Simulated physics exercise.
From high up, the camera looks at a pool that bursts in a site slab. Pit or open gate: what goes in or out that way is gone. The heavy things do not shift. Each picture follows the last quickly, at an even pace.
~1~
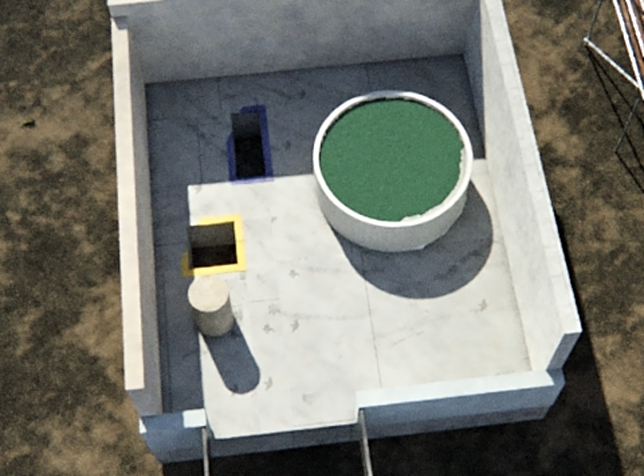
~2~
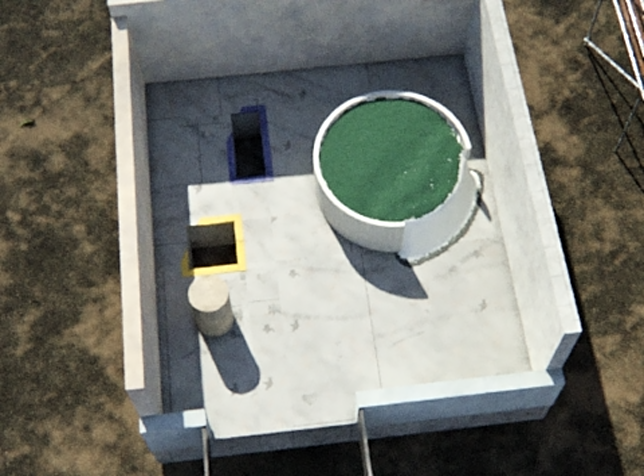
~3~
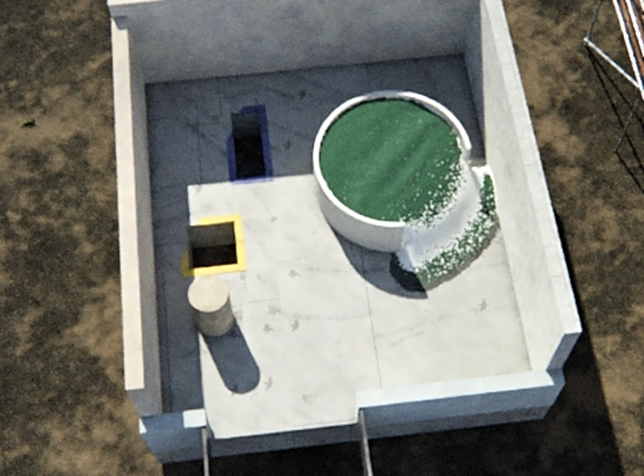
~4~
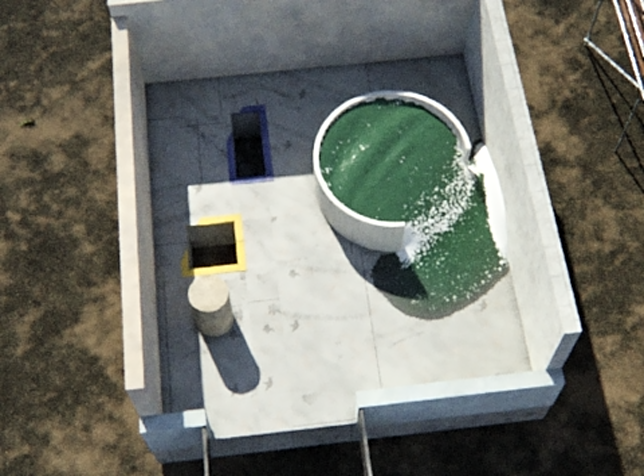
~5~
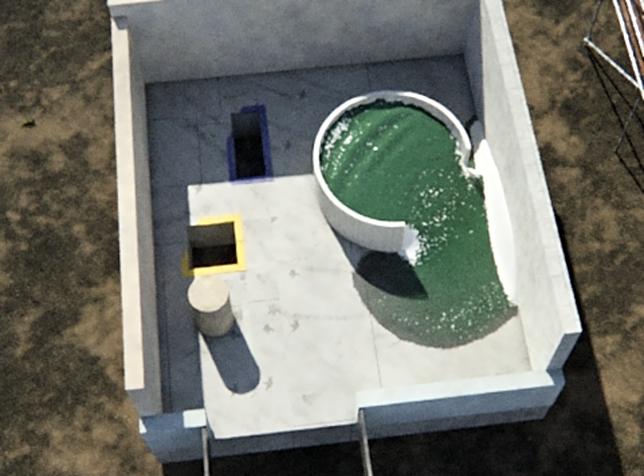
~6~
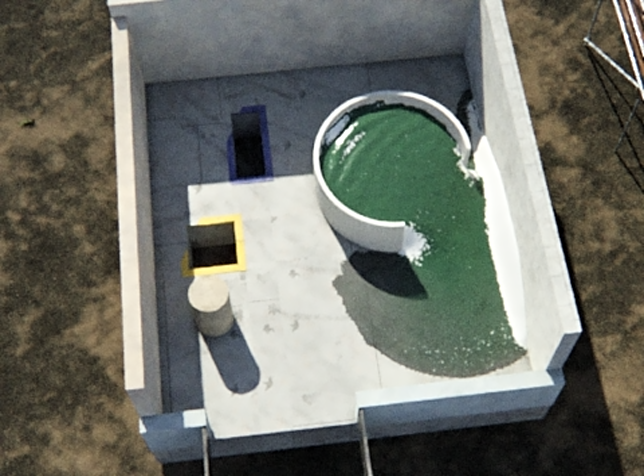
The video shows, from above, a round pool of green water on a walled pale slab; its lower-right side breaks open, and water pours out, spreading down along the right wall and across the floor toward the front.
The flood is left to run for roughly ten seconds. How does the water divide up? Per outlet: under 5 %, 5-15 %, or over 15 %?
Outlets: Gate - over 15 %; yellow pit - over 15 %; blue pit - 5-15 %.
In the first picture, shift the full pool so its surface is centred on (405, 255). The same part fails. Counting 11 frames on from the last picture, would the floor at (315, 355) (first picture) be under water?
Soaked.
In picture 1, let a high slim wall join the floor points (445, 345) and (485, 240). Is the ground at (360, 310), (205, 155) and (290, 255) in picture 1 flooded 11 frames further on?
Swamped; spared; spared.
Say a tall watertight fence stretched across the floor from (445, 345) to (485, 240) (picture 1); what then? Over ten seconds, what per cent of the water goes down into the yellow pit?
Share, yellow pit - 6 in a hundred.
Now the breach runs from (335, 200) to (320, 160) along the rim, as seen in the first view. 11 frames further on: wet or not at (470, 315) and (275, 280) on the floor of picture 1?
In the order asked: Out of reach, sodden.
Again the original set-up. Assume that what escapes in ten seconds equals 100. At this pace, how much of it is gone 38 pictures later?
Around 50 % of the total, roughly.
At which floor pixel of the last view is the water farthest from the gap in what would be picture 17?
I'd say near (295, 414).
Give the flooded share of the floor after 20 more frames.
Roughly 75 %.
A moment on, water covers 30 % of the floor; the gate 0 %, the yellow pit 0 %, the blue pit 0 %.
Next, water covers 40 % of the floor; the gate 0 %, the yellow pit 0 %, the blue pit 0 %.
Then, water covers 75 % of the floor; the gate 3 %, the yellow pit 1 %, the blue pit 0 %.
Later, water covers 100 % of the floor; the gate 9 %, the yellow pit 11 %, the blue pit 3 %.
In the end, water covers 100 % of the floor; the gate 19 %, the yellow pit 19 %, the blue pit 9 %.
